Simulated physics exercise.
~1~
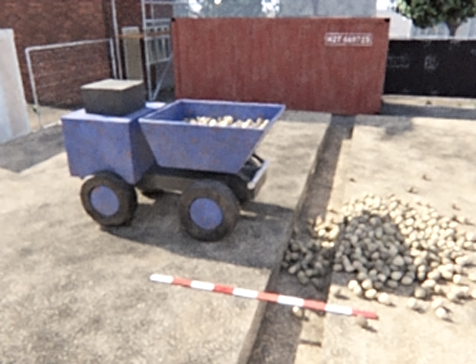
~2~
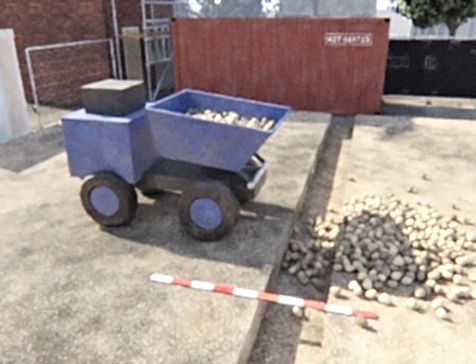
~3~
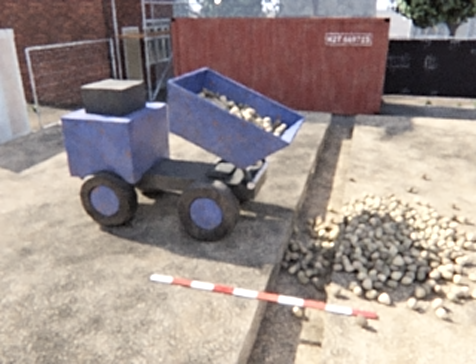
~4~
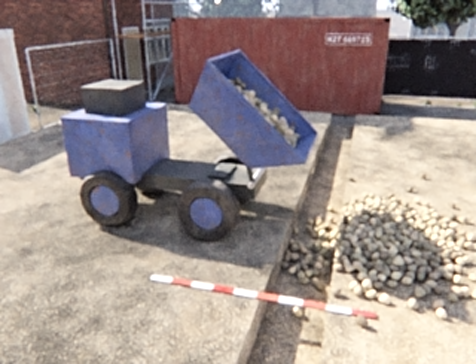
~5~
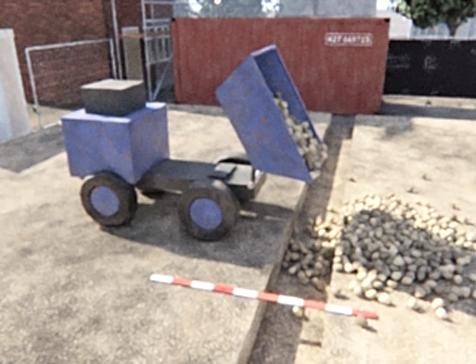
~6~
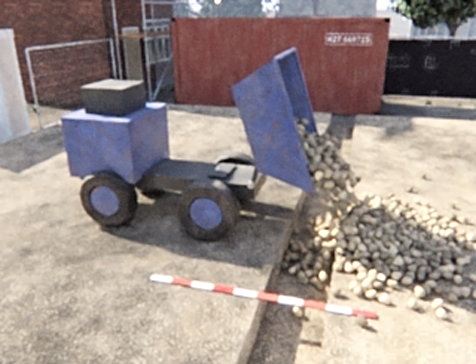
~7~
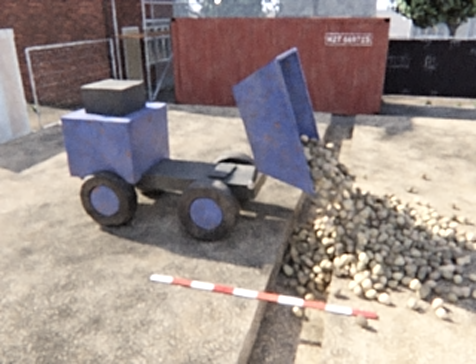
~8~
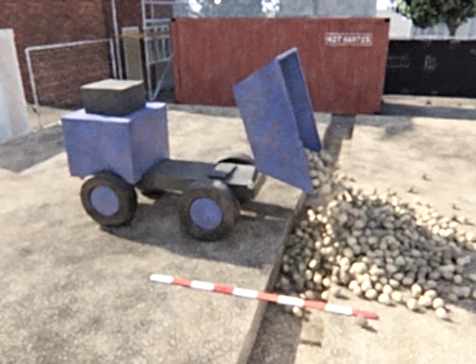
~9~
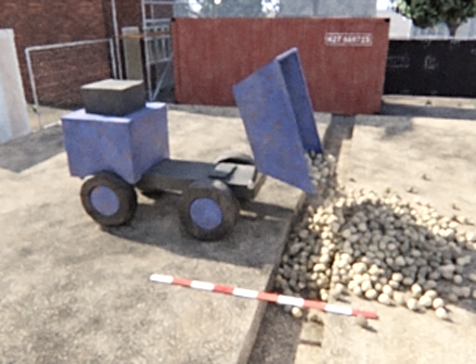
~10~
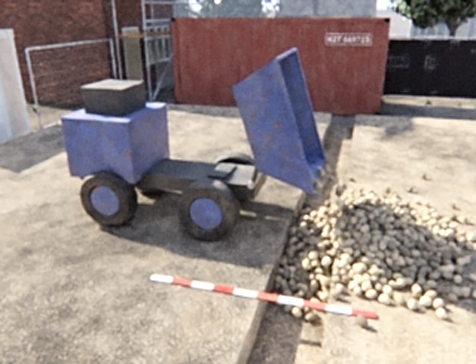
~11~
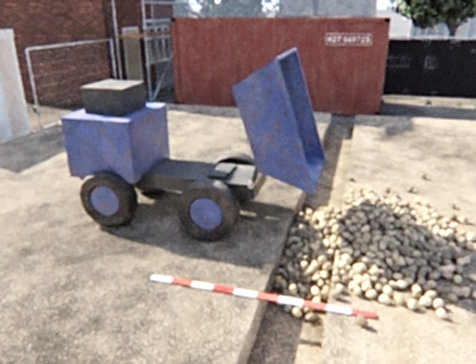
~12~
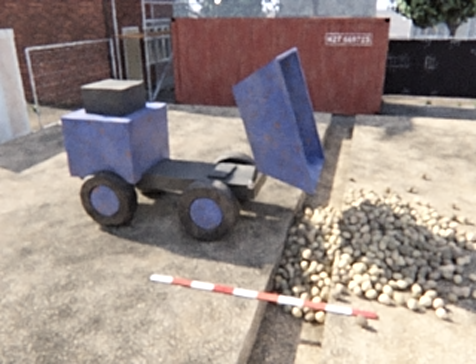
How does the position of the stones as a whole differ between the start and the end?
The stones as a whole end up lower and further to the right. At the start some are up in the skip and the rest lie in the heap, while at the end they all lie in the trench and on the ground beyond it.
